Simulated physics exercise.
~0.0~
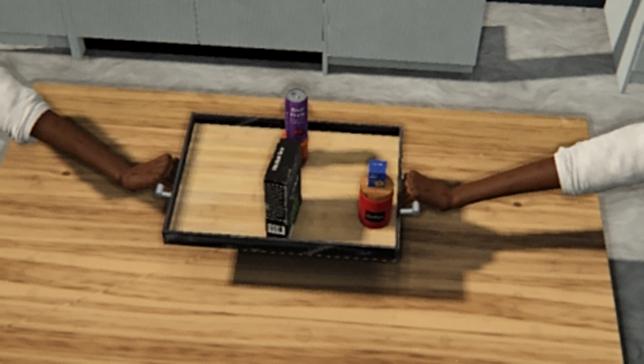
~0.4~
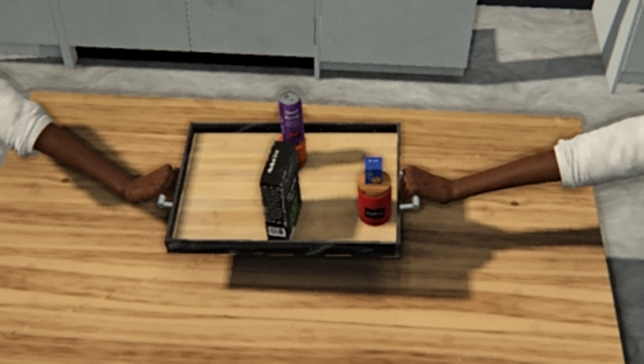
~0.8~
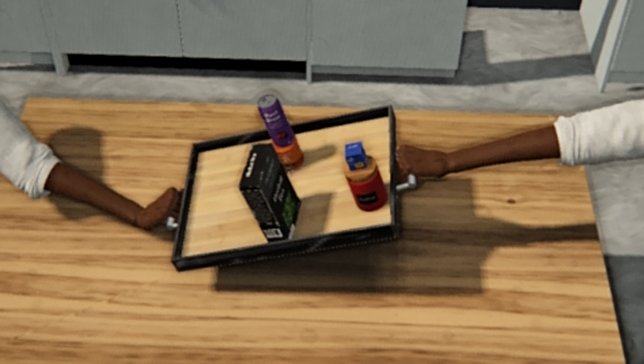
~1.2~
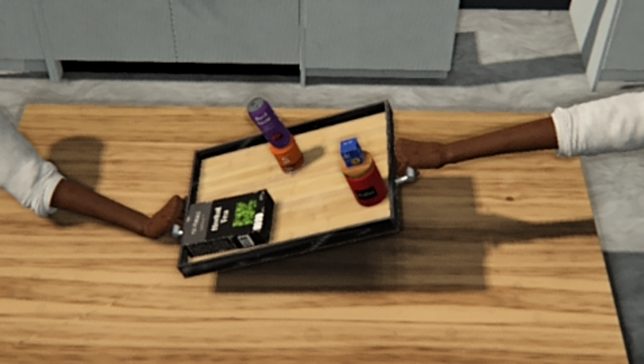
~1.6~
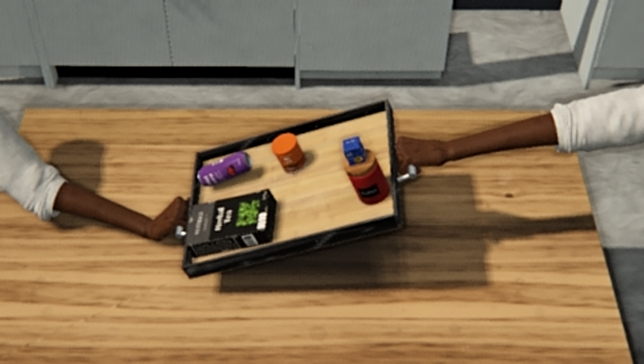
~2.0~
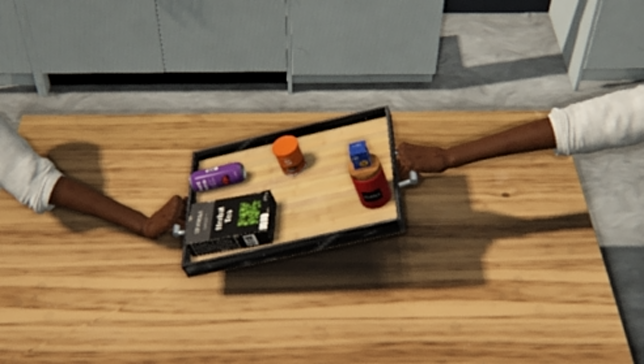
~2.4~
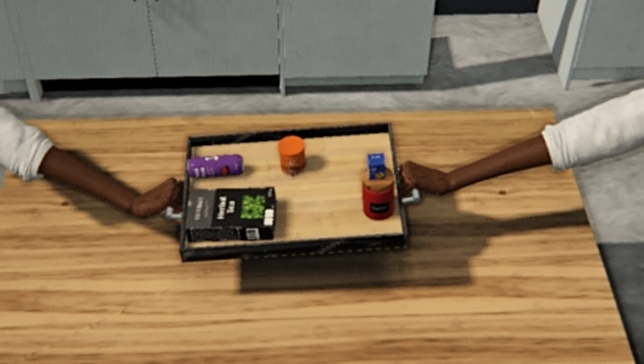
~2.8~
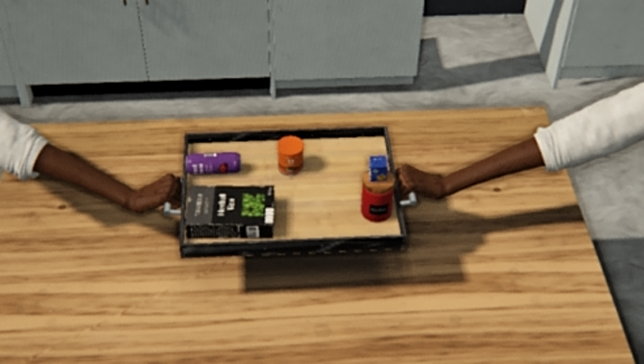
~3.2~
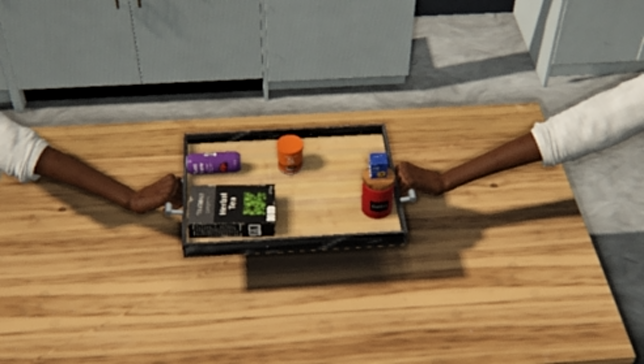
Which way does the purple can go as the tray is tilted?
The purple can goes to the left, toppling off the orange tin and ending on its side near the left end of the tray.
Tray in two hands dipping left, toppling a black packet then a purple can, and levelling with both still lying down.
